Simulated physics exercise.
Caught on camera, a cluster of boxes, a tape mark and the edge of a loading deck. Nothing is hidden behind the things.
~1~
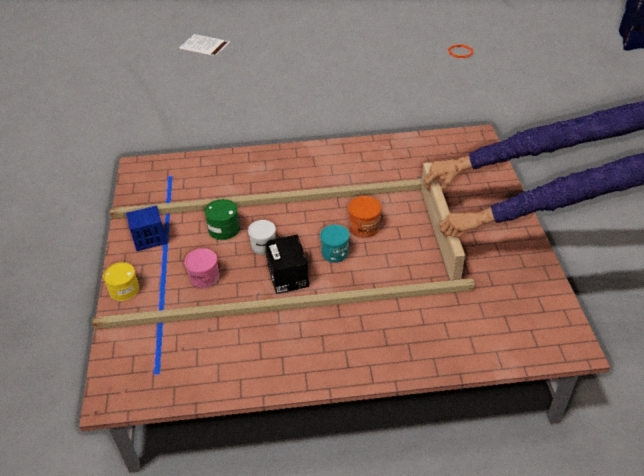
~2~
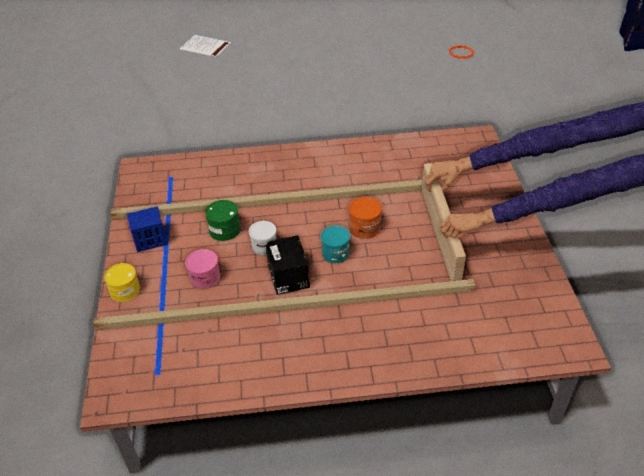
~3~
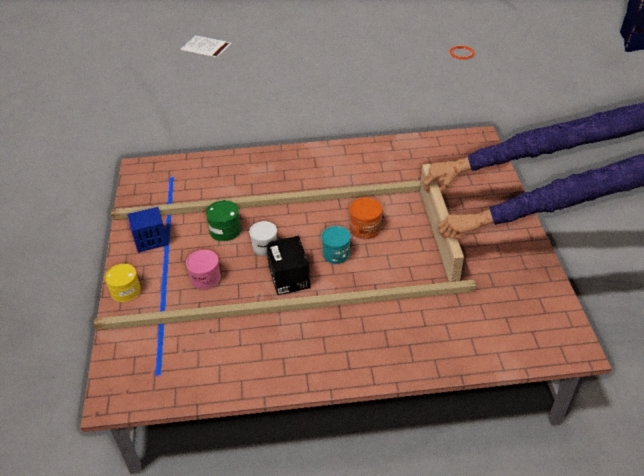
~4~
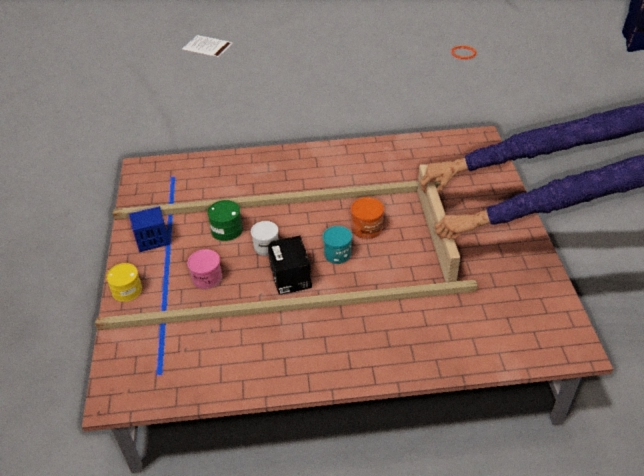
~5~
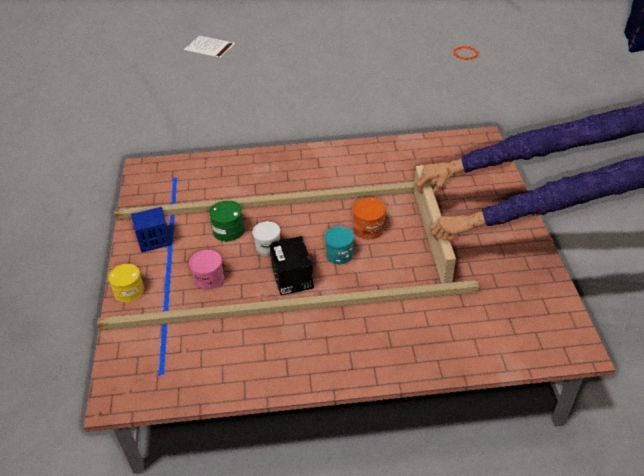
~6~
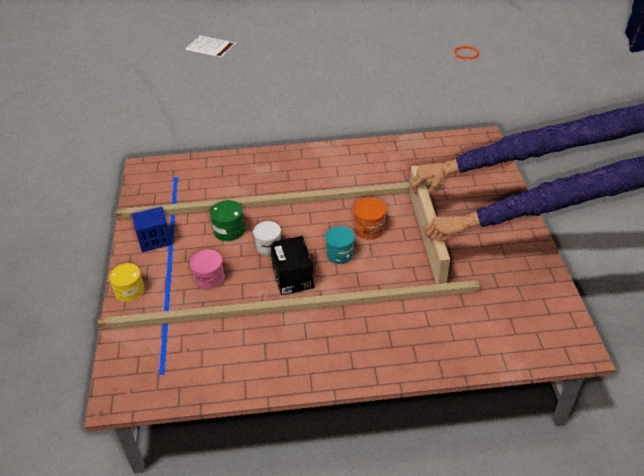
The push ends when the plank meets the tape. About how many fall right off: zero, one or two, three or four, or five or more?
Outcome: The number that fall off is one or two.
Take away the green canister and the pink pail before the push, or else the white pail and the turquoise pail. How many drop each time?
Fallen: 0, and 1 in the other try.
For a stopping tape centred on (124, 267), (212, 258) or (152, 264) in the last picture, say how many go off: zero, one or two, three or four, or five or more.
In that order: 5 or more; no fall at all; three or four.
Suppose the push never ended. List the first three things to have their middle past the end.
The order is the yellow canister, the pink pail, the blue crate.
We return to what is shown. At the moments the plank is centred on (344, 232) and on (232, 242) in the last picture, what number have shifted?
The counts are 2 and 6.
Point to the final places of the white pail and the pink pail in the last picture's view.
About (129, 257), and the other about (111, 276).
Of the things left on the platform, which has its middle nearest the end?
That is the pink pail.
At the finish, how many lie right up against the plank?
4 of them.
Soon after, none off yet; yellow canister at rest near (127, 282); blue crate at rest near (152, 229); pink pail at rest near (208, 270).
After that, none off yet; yellow canister at rest near (127, 282); blue crate at rest near (152, 229); pink pail displaced a little near (201, 269).
In the end, the number that fall off is one or two; gone, yellow canister.
